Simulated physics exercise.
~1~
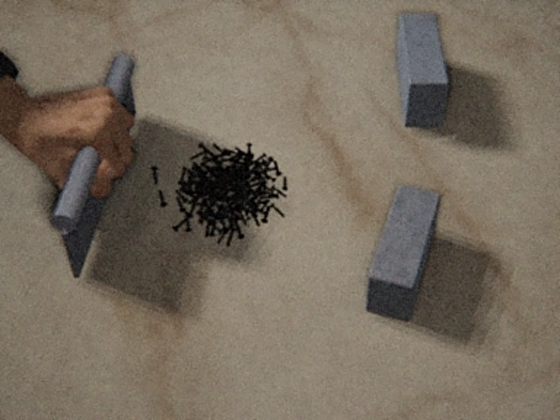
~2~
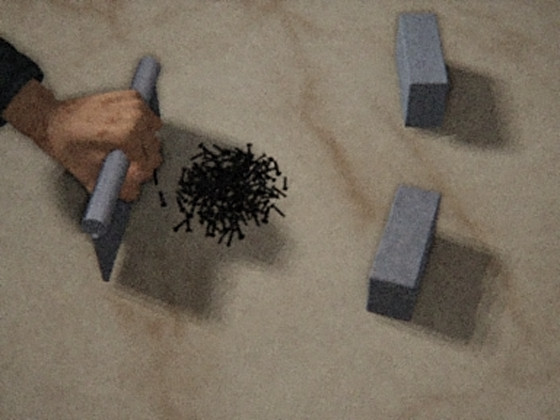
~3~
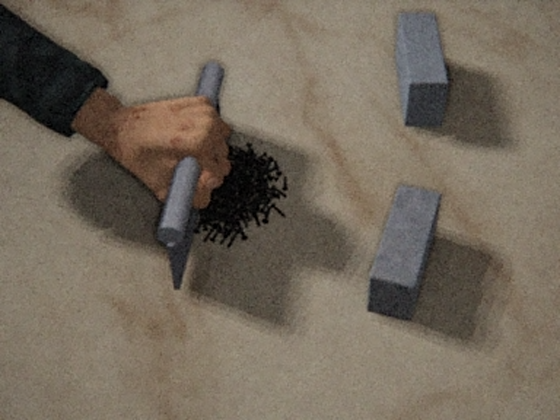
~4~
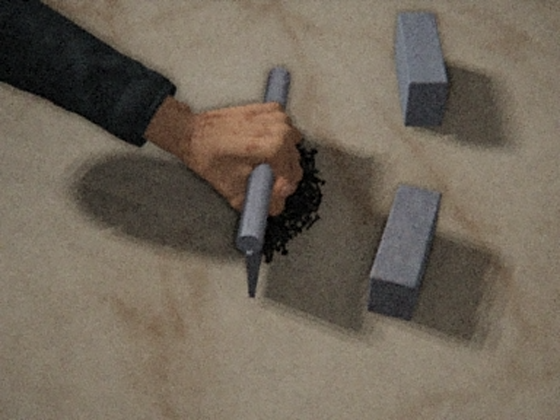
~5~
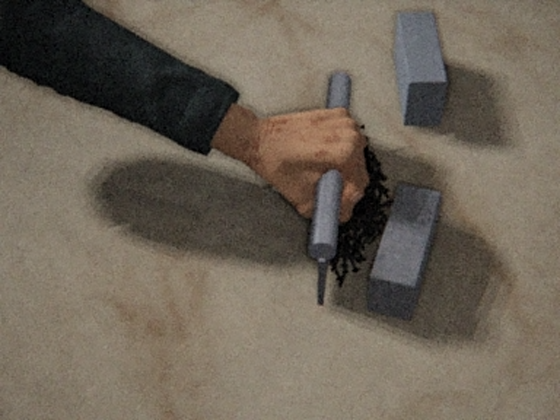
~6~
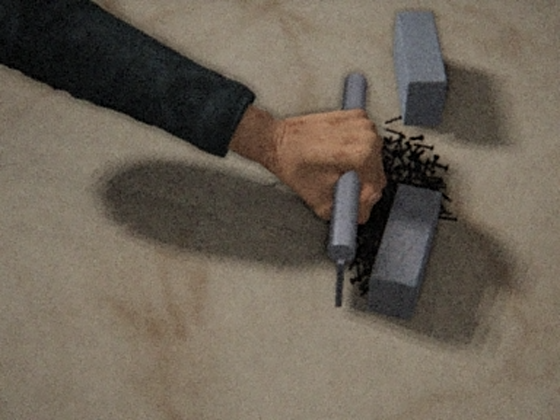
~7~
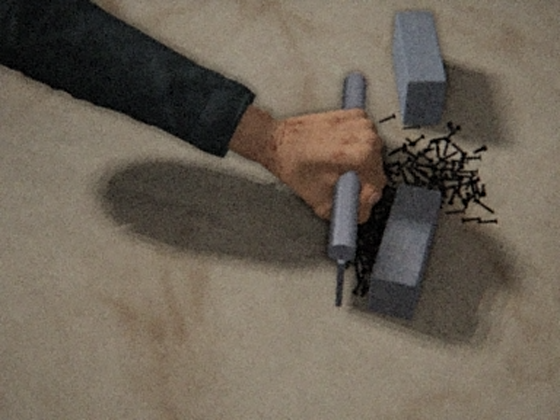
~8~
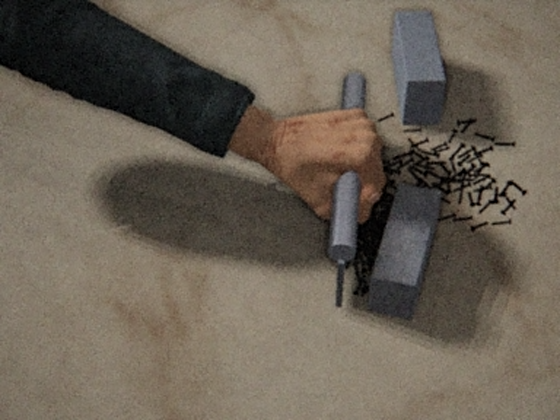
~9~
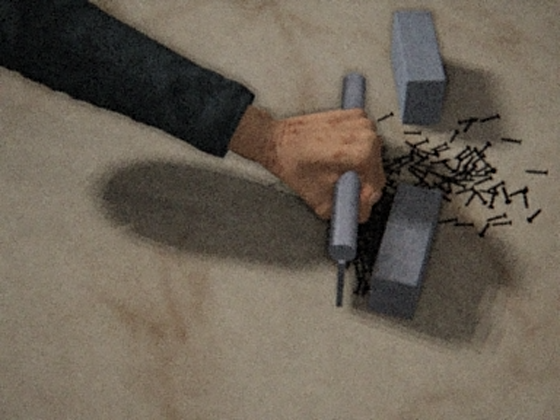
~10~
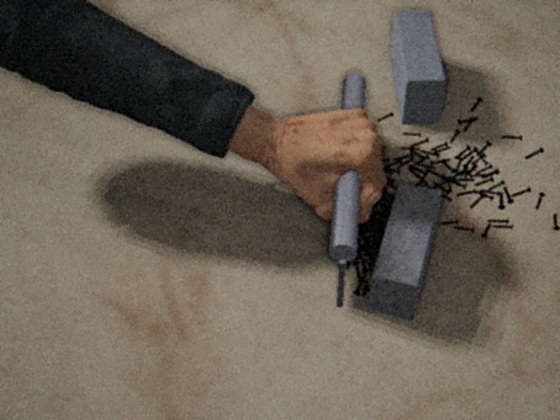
To begin with, a hand in a dark sleeve grips a grey scraper at the left of a mottled, stone-like surface, beside a loose pile of small black screws, with two grey blocks standing at the right. The hand pushes the scraper rightward until it meets the pile and sweeps the screws along toward the blocks. As the scraper nears them, the screws bunch against the nearer block and begin squeezing into the gap. The scraper then stops, while screws spill through and scatter beyond. Finally, many lie in or past the gap, while the rest stay held before the blocks.
